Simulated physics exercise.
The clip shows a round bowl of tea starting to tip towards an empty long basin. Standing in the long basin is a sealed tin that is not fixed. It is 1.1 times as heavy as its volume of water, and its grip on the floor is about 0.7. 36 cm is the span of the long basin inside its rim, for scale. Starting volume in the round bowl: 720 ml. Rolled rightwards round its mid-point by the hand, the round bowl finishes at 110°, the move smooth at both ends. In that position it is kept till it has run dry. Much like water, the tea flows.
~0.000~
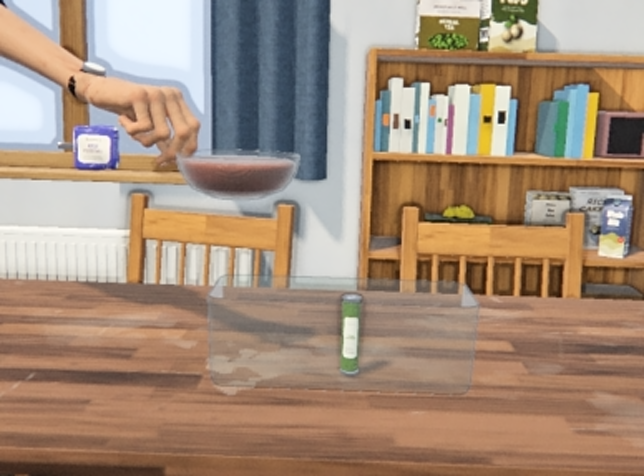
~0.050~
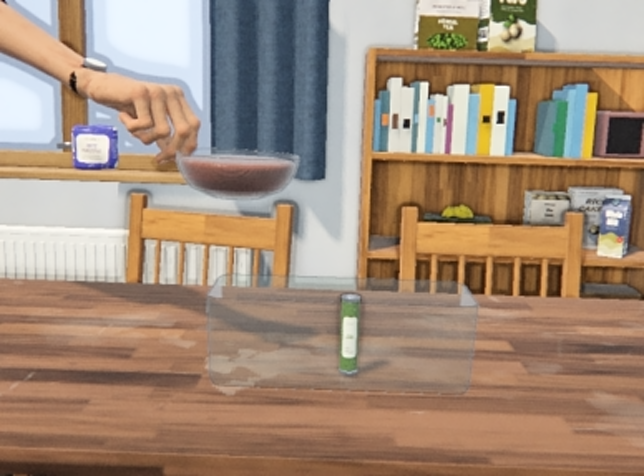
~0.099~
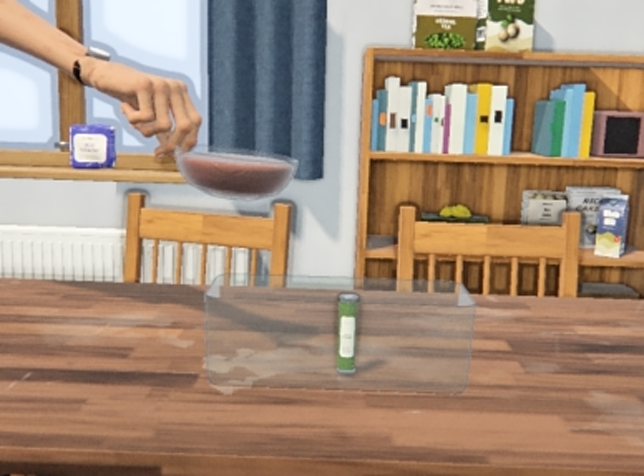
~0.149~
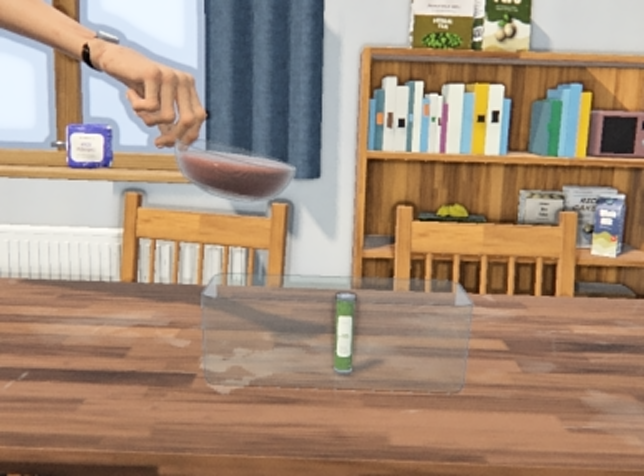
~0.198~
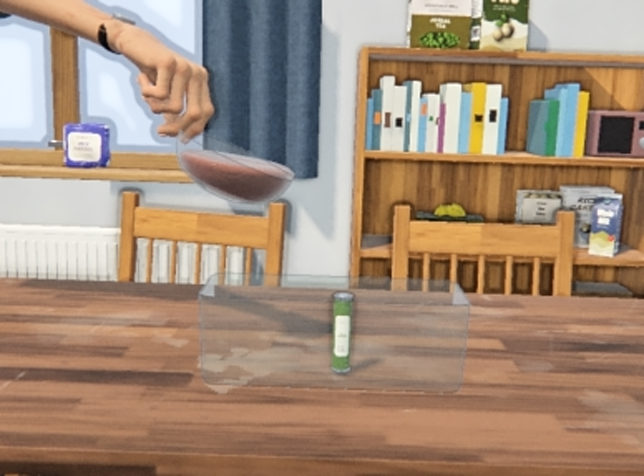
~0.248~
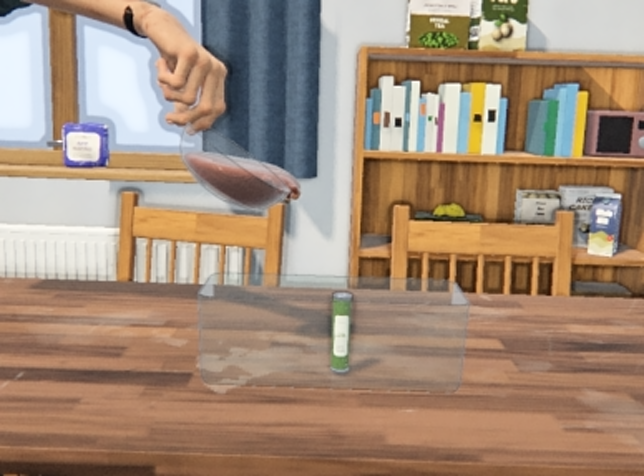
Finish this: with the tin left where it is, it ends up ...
It ends up knocked over.
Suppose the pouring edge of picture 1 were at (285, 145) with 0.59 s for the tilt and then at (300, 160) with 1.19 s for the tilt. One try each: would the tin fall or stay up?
The tin overturns the first time and stays vertical the second time.
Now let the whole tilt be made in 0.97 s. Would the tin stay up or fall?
In that case the tin overturns.
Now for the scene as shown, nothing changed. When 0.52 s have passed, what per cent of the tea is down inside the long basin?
Near 62 in a hundred.
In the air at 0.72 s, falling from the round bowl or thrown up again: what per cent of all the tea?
Airborne share: Near 1 %.
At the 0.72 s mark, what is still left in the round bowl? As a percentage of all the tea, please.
Remaining share: Approx. 0 %.
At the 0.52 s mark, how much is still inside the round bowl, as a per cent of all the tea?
About 3 per cent.
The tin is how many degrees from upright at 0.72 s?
I'd say it's tipped close to 20 degrees.
Then, 0.52 s in, the tilt is 99° and 3 per cent is still to pour; the tin stands where it began.
Then, 0.72 s in, the tilt is 110° and 0 per cent is still to pour; the tin leans 18°.
Then, 0.93 s in, the tilt is 110° and 0 per cent is still to pour; the tin lies on its side.
Then, 1.16 s in, the tilt is 110° and 0 per cent is still to pour; the tin lies on its side.
Finally, the tin lies on its side.
